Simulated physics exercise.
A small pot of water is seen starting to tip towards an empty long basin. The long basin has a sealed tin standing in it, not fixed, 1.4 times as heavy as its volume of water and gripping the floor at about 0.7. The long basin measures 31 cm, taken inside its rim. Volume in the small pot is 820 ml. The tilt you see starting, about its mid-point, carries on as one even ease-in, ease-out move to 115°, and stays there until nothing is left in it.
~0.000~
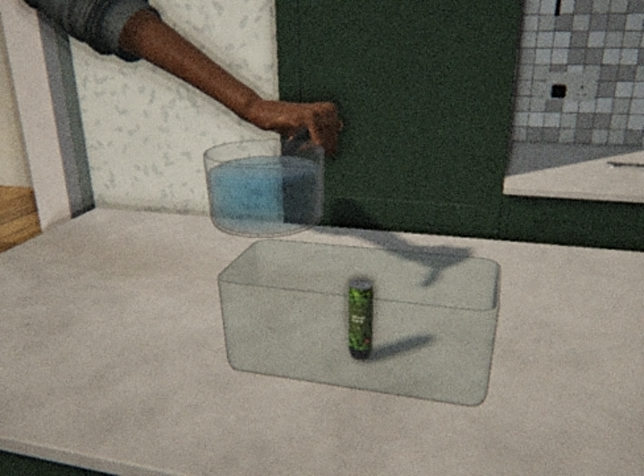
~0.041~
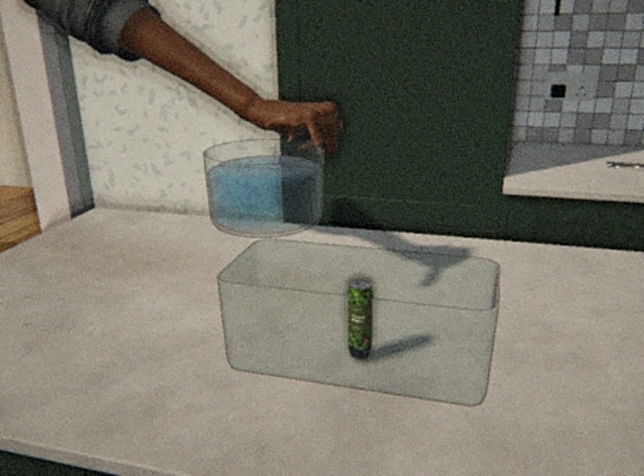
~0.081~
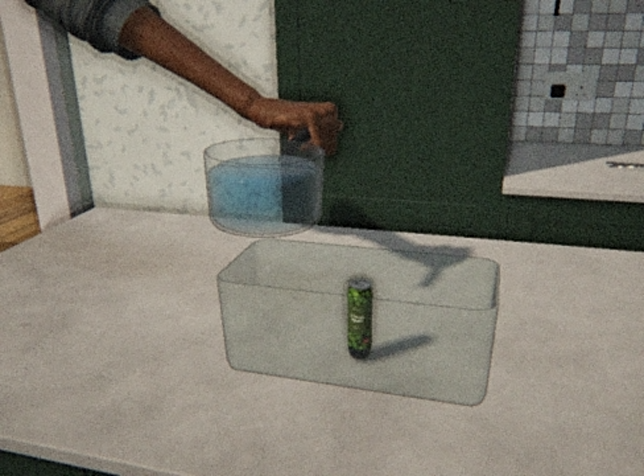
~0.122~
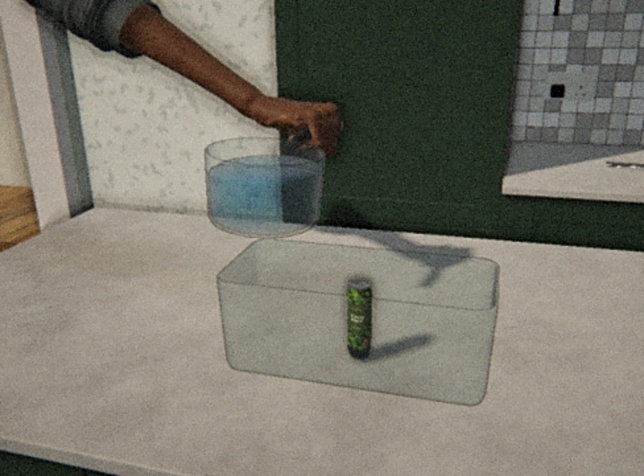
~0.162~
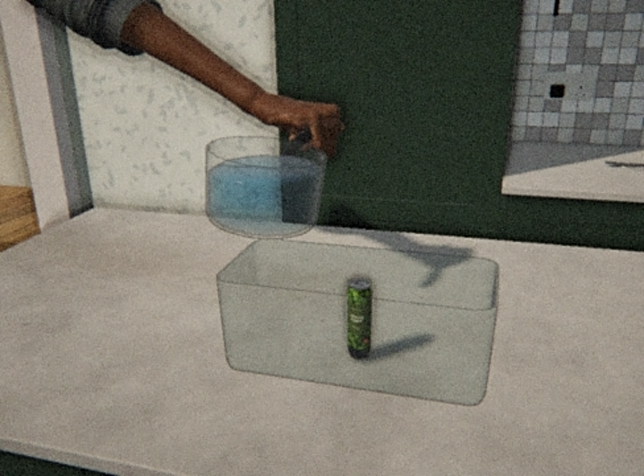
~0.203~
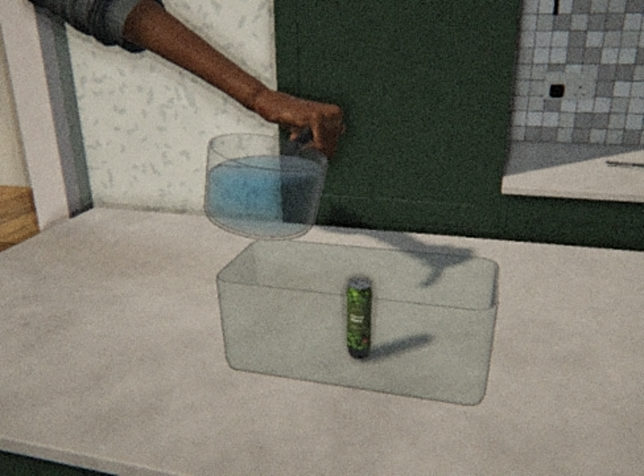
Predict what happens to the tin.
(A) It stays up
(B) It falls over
A.
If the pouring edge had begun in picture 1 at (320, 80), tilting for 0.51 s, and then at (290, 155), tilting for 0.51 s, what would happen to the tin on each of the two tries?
Trial 1 - tin tips; trial 2 - tin tips.
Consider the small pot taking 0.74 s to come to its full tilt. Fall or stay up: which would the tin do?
In that case the tin overturns.
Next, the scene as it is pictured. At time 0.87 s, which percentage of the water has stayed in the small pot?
9 in a hundred, give or take.
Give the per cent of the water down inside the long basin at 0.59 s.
Close to 14 in a hundred.
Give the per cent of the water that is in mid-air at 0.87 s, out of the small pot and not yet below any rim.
About 5 percent.
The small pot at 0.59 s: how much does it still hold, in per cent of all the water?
Roughly 60 percent.
By 0.59 s the tilt is 74° and 61 per cent is still to pour; the tin stands where it began.
By 0.87 s the tilt is 111° and 9 per cent is still to pour; the tin stands where it began.
By 1.17 s the tilt is 115° and 0 per cent is still to pour; the tin stands where it began.
By 1.49 s the tilt is 115° and 0 per cent is still to pour; the tin stands where it began.
At rest the tin stands where it began.
